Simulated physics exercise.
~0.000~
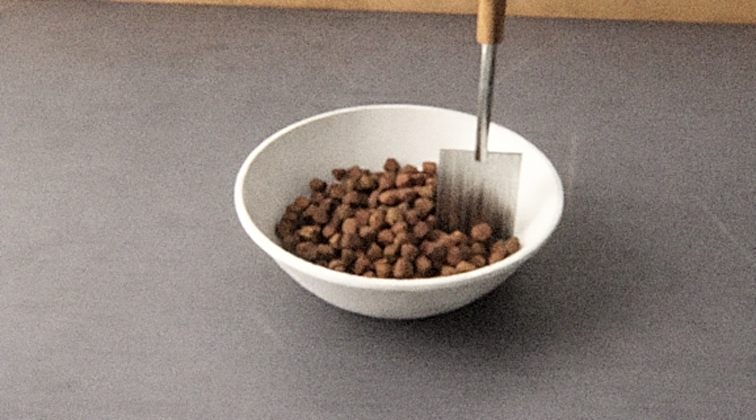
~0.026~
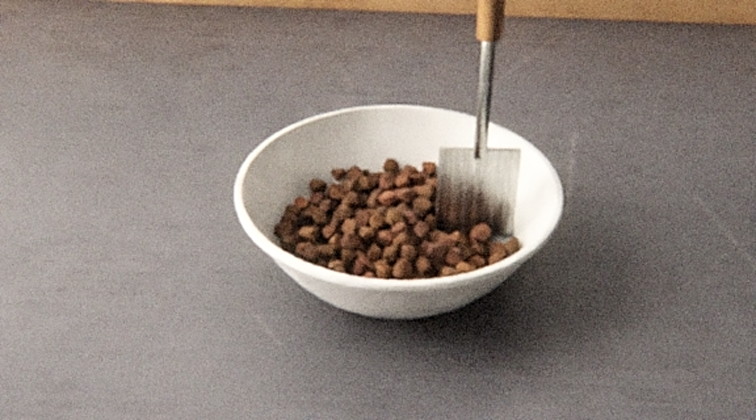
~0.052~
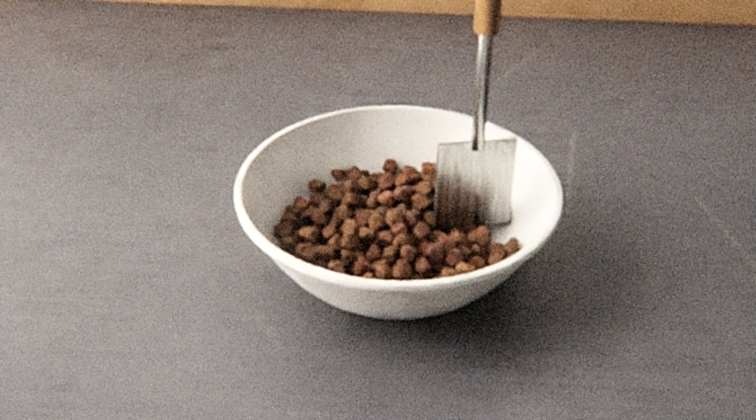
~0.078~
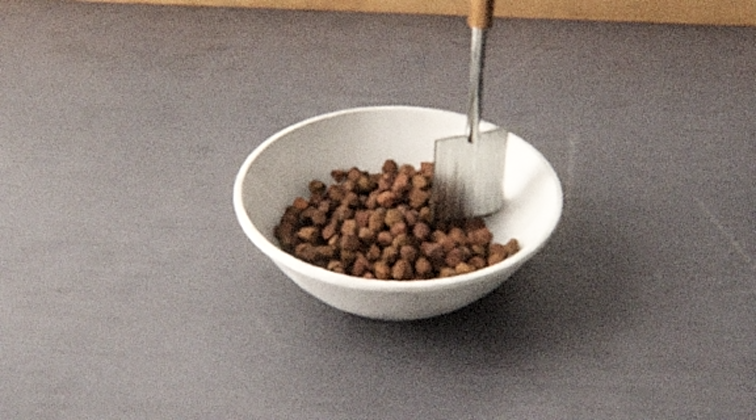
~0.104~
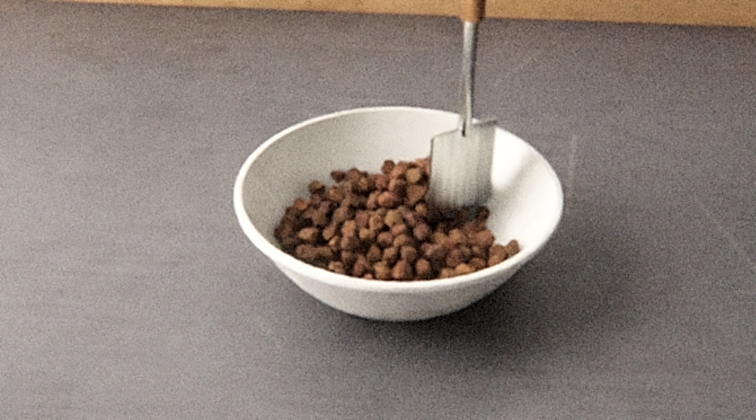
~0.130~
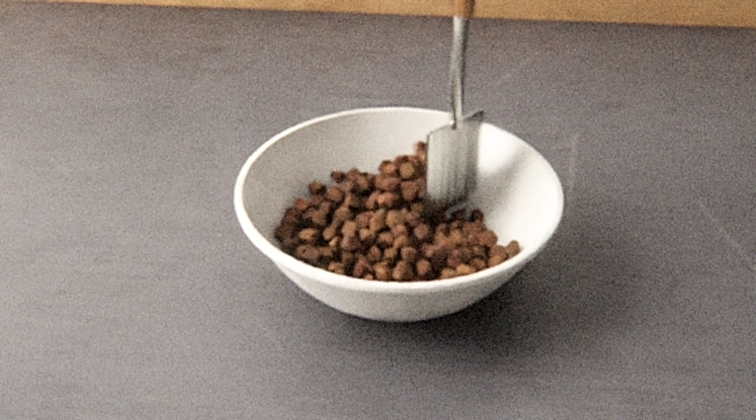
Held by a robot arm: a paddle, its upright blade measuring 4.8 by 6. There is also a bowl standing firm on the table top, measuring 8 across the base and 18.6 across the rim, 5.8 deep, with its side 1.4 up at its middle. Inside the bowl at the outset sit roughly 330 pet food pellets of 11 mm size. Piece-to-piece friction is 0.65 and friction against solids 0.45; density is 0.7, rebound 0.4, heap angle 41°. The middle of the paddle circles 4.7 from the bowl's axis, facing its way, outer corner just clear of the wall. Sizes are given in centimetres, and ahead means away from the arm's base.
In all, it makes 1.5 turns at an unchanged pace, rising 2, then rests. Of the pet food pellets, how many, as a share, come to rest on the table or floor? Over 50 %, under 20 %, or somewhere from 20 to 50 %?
Under 20 %.
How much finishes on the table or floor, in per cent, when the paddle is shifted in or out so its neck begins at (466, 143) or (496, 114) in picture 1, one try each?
0 and 0 per cent.
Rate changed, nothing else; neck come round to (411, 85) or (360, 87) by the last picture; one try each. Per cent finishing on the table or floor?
It comes to close to 20 per cent and close to 25 per cent.
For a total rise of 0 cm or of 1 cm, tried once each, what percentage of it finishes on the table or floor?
That gives about 15 per cent and 10 per cent, in order.
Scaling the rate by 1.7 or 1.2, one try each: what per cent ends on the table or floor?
I'd expect about 15 per cent, then about 10 per cent.
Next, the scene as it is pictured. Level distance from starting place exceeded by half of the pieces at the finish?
My guess is close to 3 centimetres.
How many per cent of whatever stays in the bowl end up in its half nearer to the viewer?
Some 50 per cent.
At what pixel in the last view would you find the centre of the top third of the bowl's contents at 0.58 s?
(379, 265), roughly.
After 0.58 s, 241° round, highest piece 8 above the table; 320 in the bowl, 4 on the table or floor, 4 in flight or on the tool.
After 1.03 s, 75° round, highest piece 7 above the table; 310 in the bowl, 18 on the table or floor.
After 1.45 s, 180° round, highest piece 7 above the table; 310 in the bowl, 18 on the table or floor.
After 2.15 s, 180° round, highest piece 7 above the table; 310 in the bowl, 18 on the table or floor.
In the end, 310 in the bowl, 18 on the table or floor. That is 5 % on the table or floor.
